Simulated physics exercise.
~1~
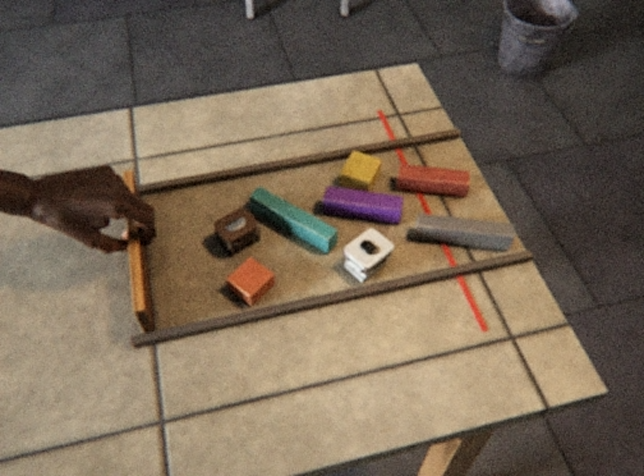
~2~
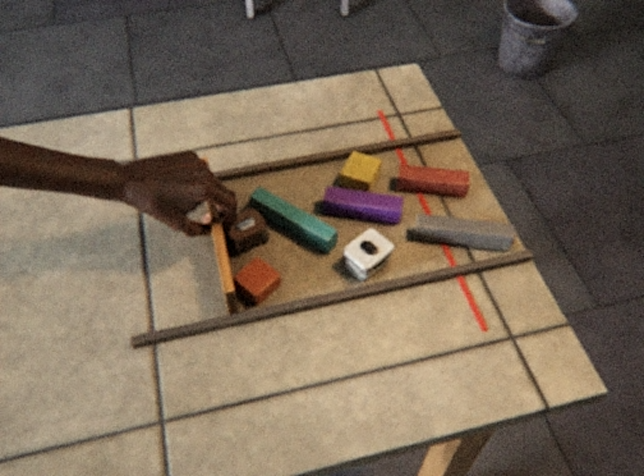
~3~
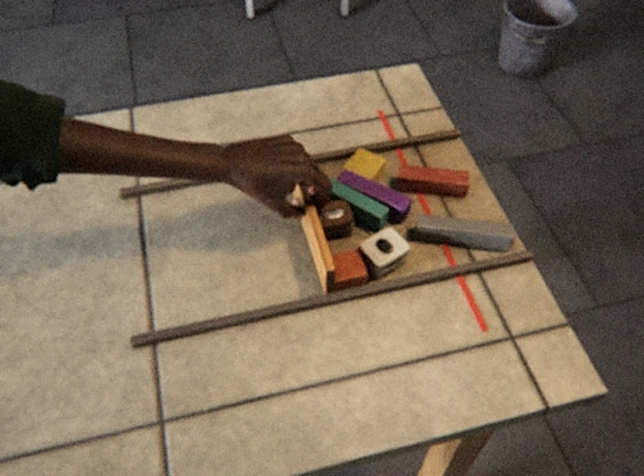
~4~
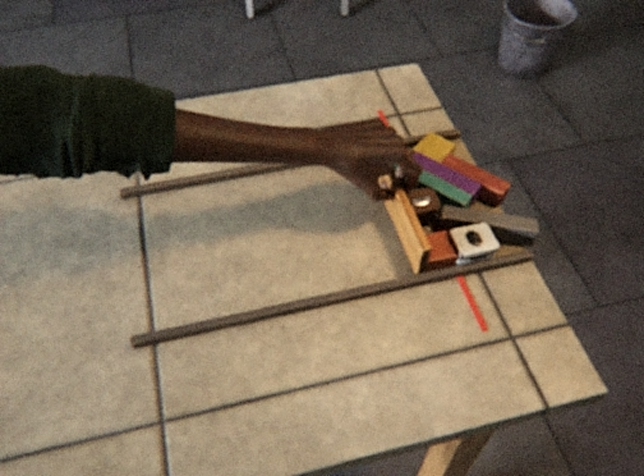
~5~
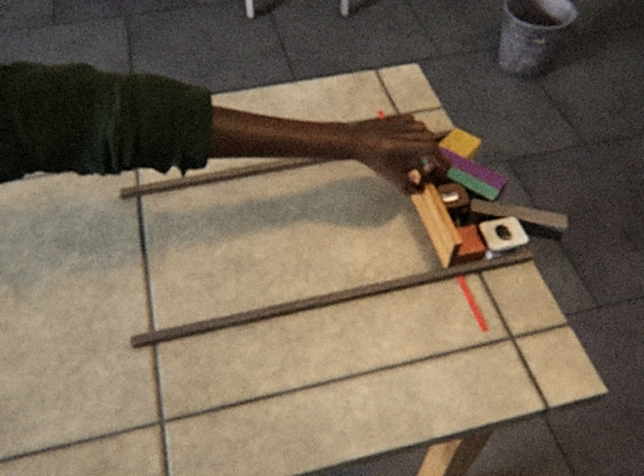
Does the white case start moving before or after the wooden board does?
The white case starts moving after the wooden board, which is already sliding right while the case stays still.
